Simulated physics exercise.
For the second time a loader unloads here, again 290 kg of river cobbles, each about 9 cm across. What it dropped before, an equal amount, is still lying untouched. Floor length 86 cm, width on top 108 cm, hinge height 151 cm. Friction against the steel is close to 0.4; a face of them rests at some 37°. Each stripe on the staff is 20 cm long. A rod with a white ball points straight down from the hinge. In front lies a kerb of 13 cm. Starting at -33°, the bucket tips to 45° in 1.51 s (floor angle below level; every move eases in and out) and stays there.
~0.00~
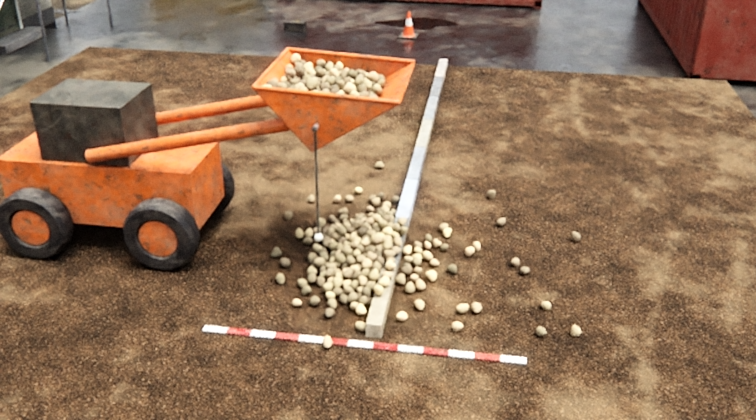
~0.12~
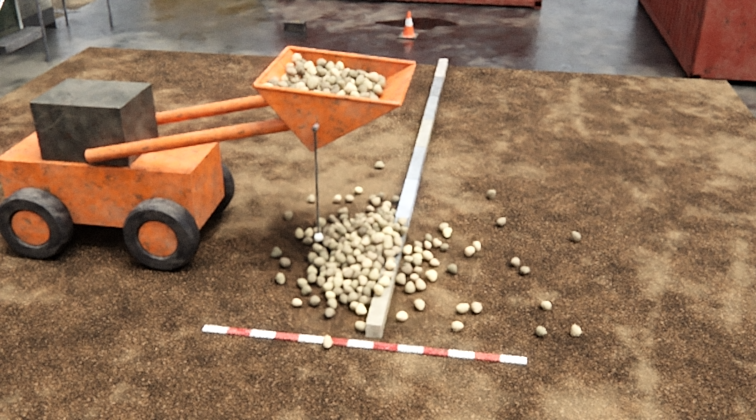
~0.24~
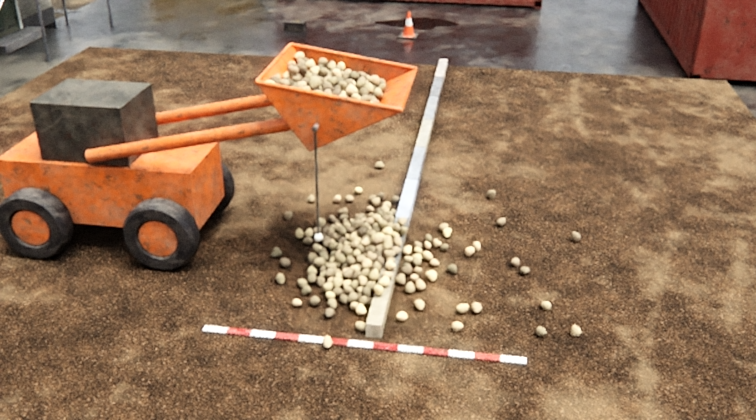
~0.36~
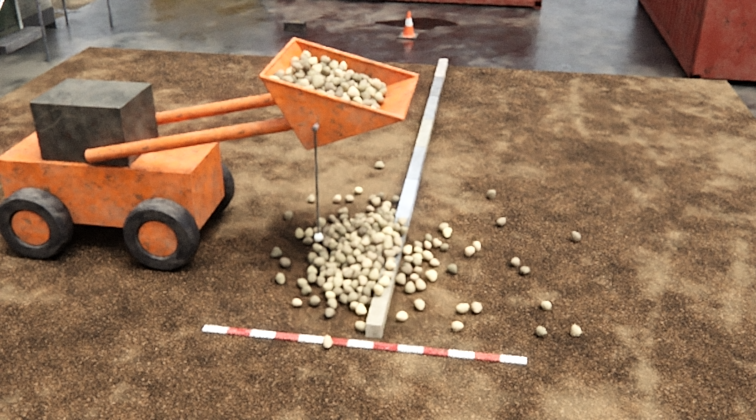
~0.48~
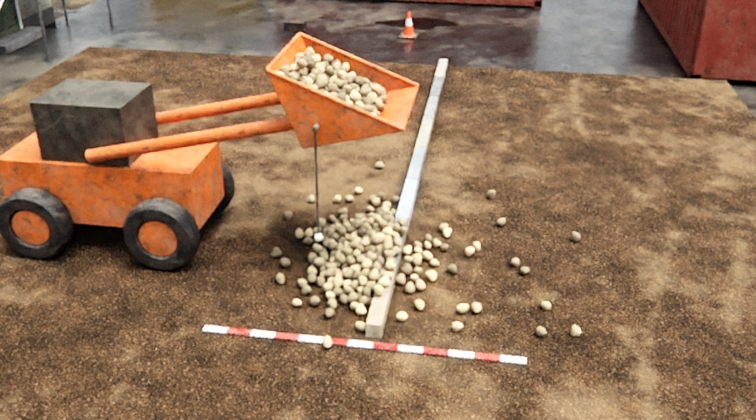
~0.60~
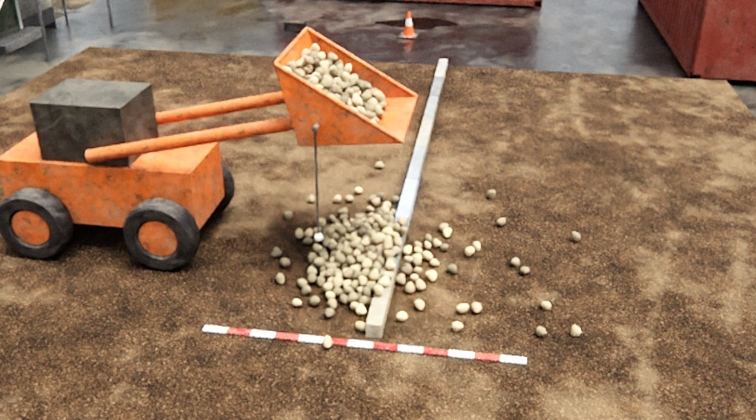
On a patch of brown dirt, an orange loader held a bucket of pale round stones above a scattered heap by a long kerb, then slowly tilted the bucket down toward the right.
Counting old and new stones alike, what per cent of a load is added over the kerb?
About 98 per cent.
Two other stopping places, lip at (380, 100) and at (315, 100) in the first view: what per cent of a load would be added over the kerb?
About 80 and 5 per cent.
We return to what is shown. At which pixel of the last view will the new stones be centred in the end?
Around (450, 261).
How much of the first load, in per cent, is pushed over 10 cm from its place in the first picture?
Roughly 5 per cent of them.
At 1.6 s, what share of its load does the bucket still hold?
About 20 per cent.
After 1.1 s the floor is at 33°; in per cent of one load, 99 in the bucket, 89 on this side of the kerb, 12 over the kerb; the foremost stones are at (532, 264).
After 1.6 s the floor is at 45°; in per cent of one load, 19 in the bucket, 113 on this side of the kerb, 68 over the kerb; the foremost stones are at (532, 264).
After 2.0 s the floor is at 45°; in per cent of one load, 0 in the bucket, 91 on this side of the kerb, 109 over the kerb; the foremost stones are at (546, 280).
After 4.6 s the floor is at 45°; in per cent of one load, 0 in the bucket, 89 on this side of the kerb, 111 over the kerb; the foremost stones are at (592, 253). Net gain over the kerb, 98.
